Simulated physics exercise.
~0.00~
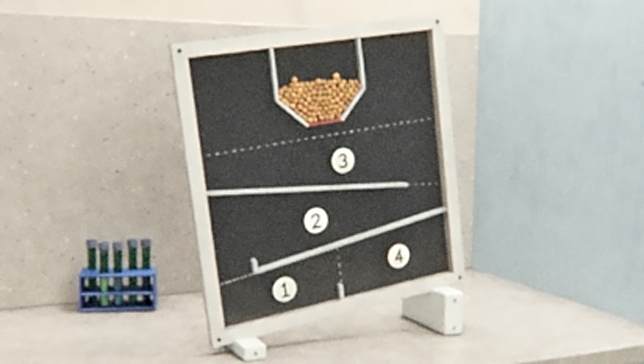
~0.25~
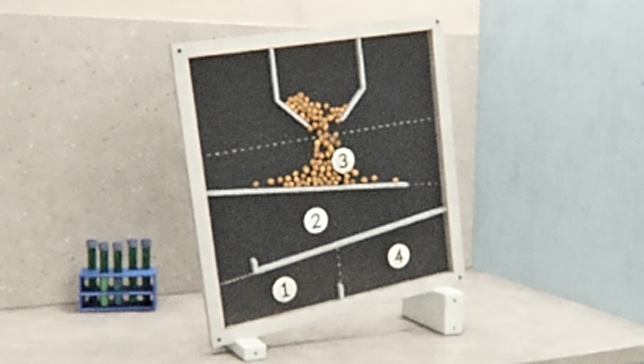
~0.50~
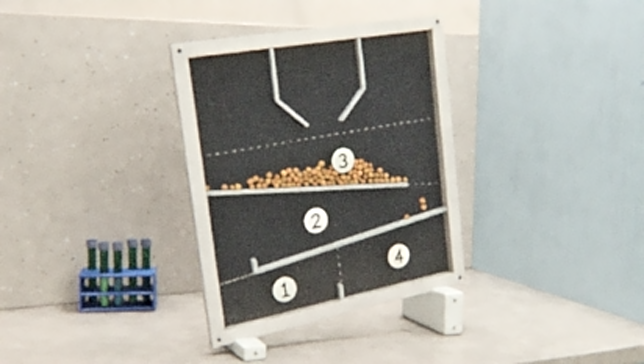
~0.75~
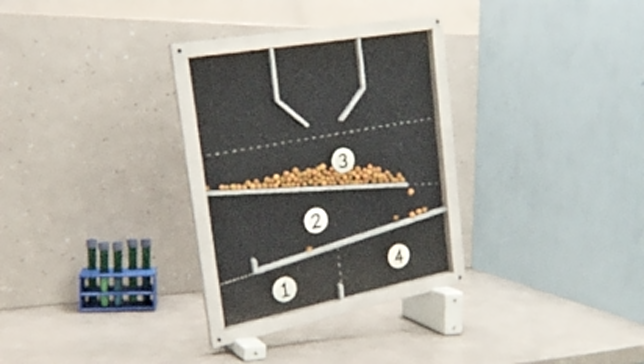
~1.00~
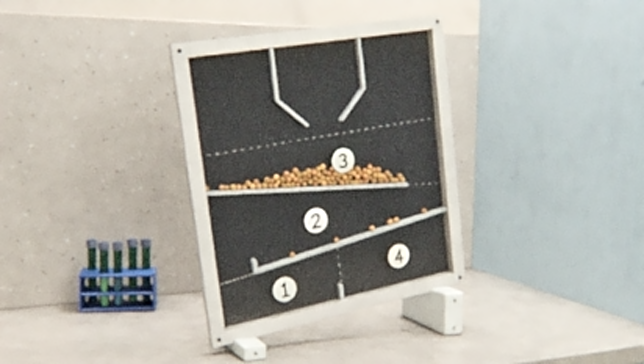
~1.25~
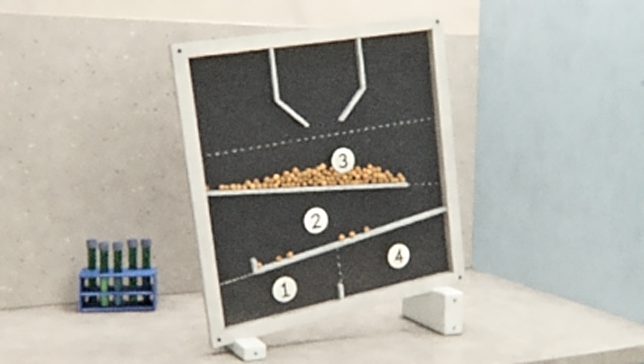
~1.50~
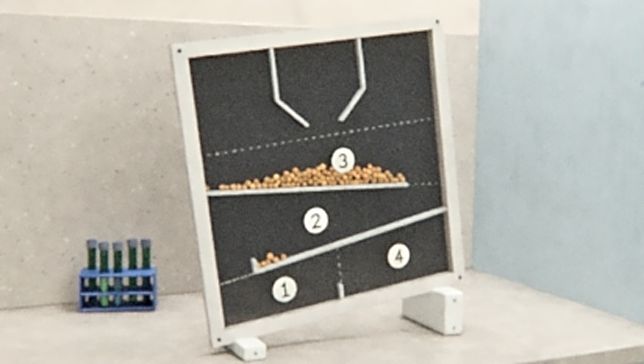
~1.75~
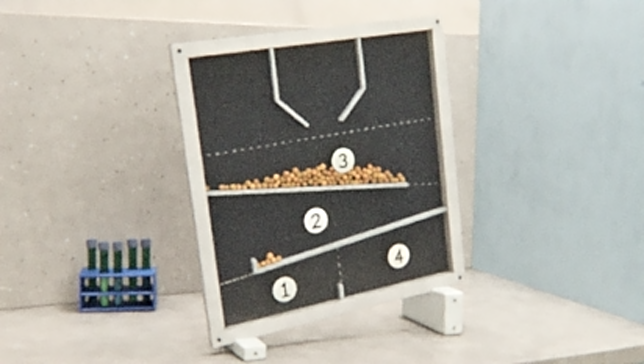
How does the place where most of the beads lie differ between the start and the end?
At the start the beads are all held in the funnel at the top of the panel. At the end most of them lie in a long, low heap on the upper shelf below it, with a few at the lower left end of the sloping shelf.
